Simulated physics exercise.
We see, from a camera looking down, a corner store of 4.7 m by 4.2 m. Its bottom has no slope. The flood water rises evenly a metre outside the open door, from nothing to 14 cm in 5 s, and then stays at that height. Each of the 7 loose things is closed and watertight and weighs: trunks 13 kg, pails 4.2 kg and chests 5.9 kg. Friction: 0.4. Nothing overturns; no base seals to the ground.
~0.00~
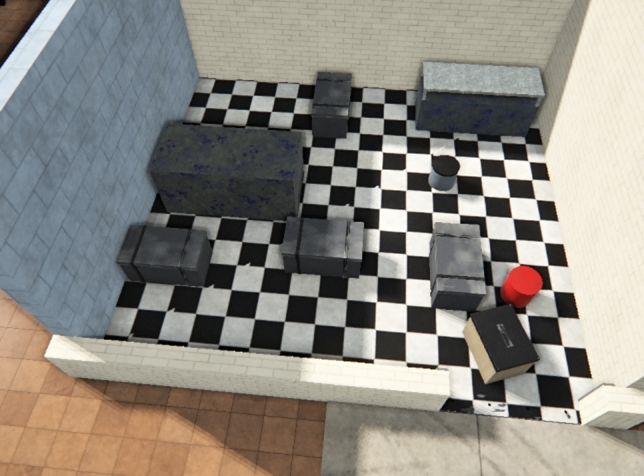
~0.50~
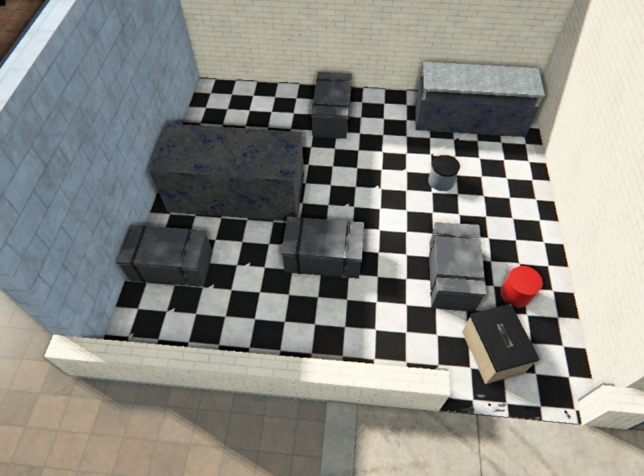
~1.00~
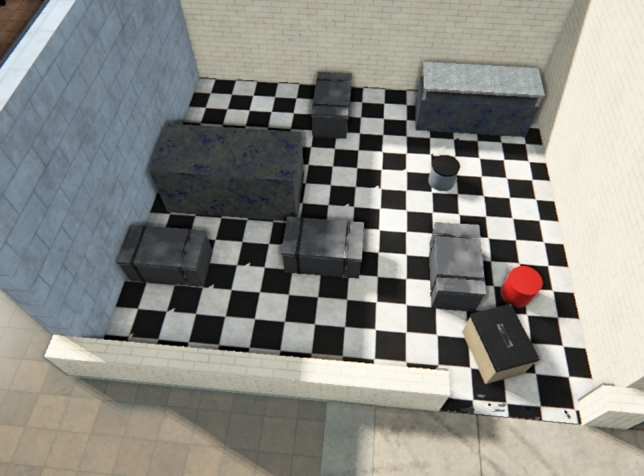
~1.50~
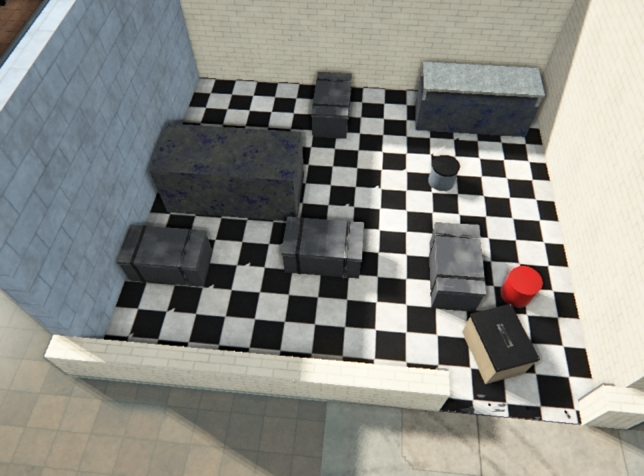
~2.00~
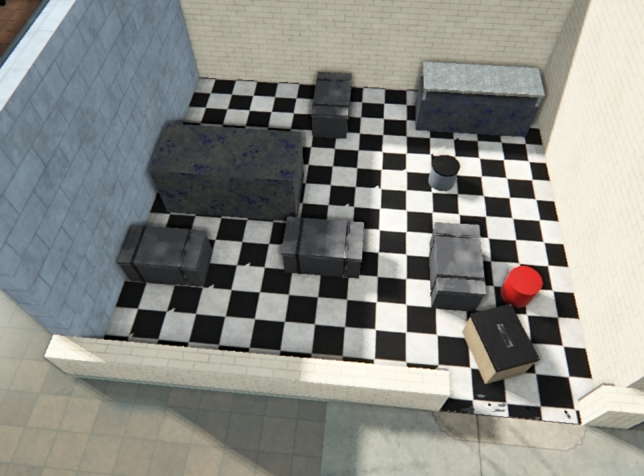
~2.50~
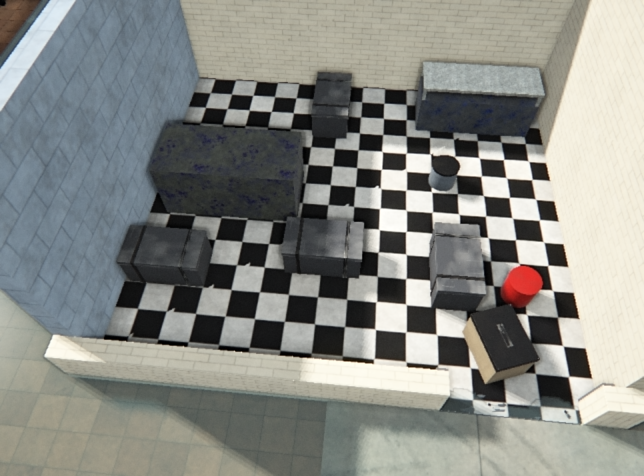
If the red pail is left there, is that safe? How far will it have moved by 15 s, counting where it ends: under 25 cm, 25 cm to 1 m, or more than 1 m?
More than 1 m.
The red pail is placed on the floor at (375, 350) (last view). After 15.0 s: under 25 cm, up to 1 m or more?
I'd say it sits almost still.
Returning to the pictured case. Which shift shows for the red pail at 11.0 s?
About 250 cm by then.
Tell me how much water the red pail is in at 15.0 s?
About 11 cm.
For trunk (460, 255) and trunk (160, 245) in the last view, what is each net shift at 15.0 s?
Net displacement, in order: 250 cm; 20 cm.
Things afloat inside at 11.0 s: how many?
At that time, 3.
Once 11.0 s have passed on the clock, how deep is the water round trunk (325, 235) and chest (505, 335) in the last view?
2 and 7 cm.
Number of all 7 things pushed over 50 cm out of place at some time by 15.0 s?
All told, that gives 6.
After 3.5 s the red pail is near (526, 280), 0.0 m from its start, aground; 0 afloat.
After 6.8 s the red pail is near (512, 185), 1.2 m from its start, aground; 1 afloat.
After 11.0 s the red pail is near (381, 112), 2.7 m from its start, afloat; 3 afloat.
After 15.0 s the red pail is near (200, 72), 4.8 m from its start, afloat; 6 afloat.
